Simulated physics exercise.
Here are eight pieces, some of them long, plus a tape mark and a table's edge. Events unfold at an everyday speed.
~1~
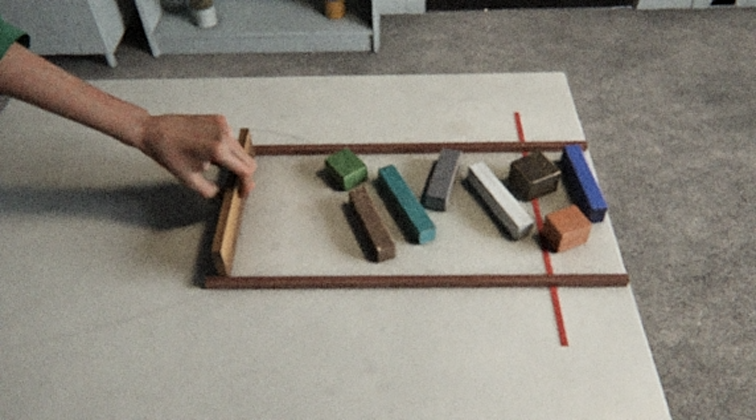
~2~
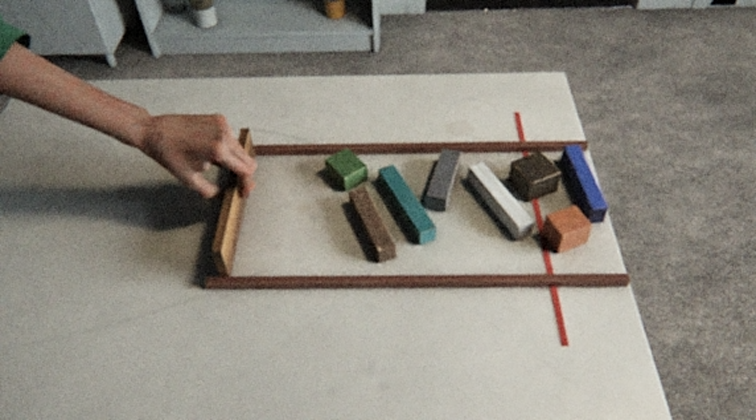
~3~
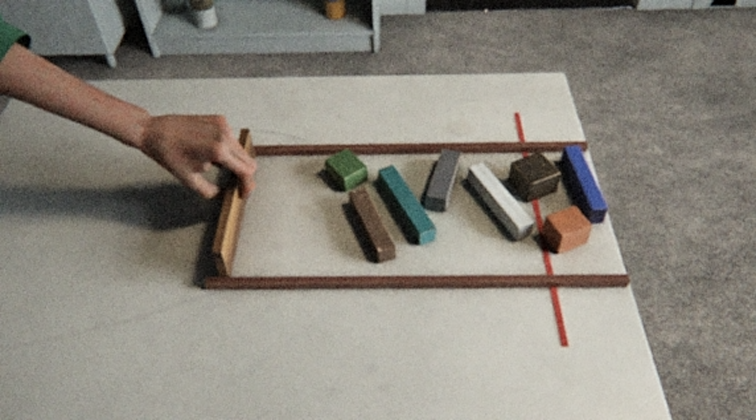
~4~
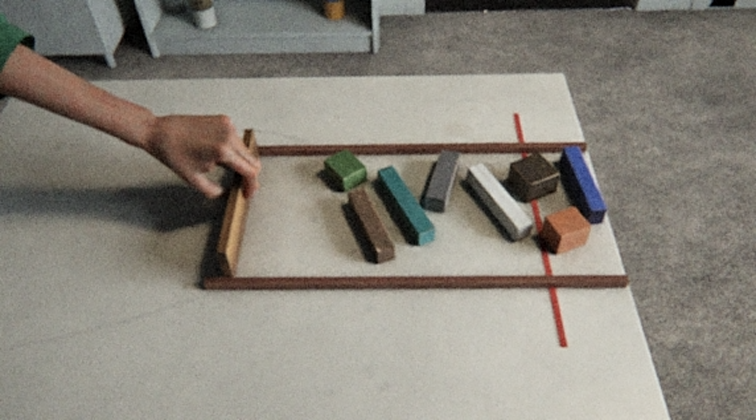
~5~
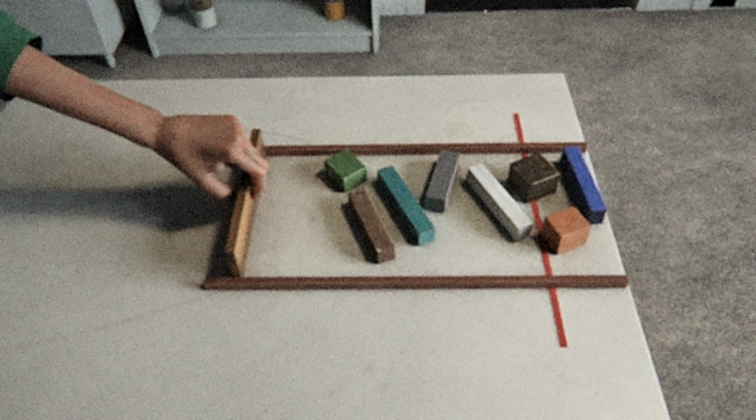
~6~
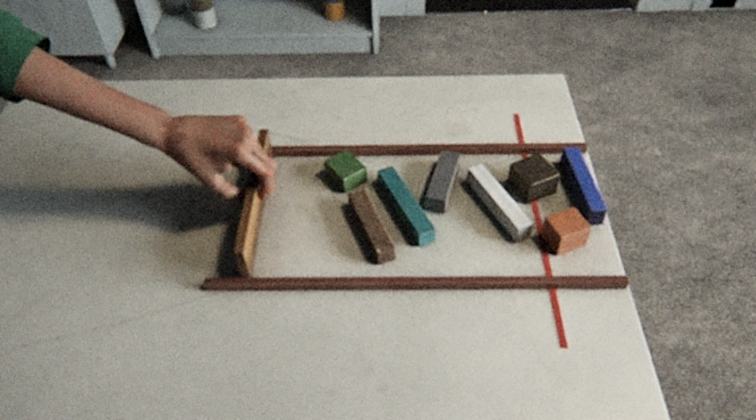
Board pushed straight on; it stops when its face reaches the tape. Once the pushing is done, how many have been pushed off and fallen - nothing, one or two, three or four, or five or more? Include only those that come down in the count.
By then three or four have fallen.
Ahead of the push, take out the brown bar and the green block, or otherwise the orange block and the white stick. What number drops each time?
First try 3, second try 2.
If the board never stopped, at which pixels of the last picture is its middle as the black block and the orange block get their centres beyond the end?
For the black block at (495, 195), for the orange block at (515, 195).
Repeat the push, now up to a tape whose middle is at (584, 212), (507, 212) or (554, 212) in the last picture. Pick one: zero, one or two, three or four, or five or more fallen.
Falls: 5 or more; 1 or 2; at least five.
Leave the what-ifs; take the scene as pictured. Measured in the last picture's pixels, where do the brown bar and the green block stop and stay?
Near (551, 225) and (545, 174).
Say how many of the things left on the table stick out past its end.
In total, 1 of them.
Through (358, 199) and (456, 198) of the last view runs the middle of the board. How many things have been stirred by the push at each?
At first I count 3, and then 8.
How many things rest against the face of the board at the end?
It's 2.
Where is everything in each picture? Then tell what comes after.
The first picture shows blue stick (583, 183); orange block (566, 229); black block (534, 176); board (236, 199); tape (537, 210).
The second picture shows orange block (566, 229); brown bar (372, 224).
The third picture shows black block (534, 177); board (236, 199).
The fourth picture shows blue stick (582, 184); white stick (498, 201).
The fifth picture shows orange block (565, 230); turquoise bar (405, 204).
The sixth picture shows blue stick (582, 185); orange block (566, 231); black block (533, 178); board (256, 200); tape (537, 212).
Soon after, none off yet; blue stick at rest near (582, 185); orange block at rest near (566, 231); black block at rest near (533, 178).
Then, one off so far; blue stick on its side near (626, 221); orange block moved about its own width near (600, 237); black block moved well along near (600, 184).
At rest, the number that fall off is three or four; fallen, white stick, black block, orange block and blue stick.
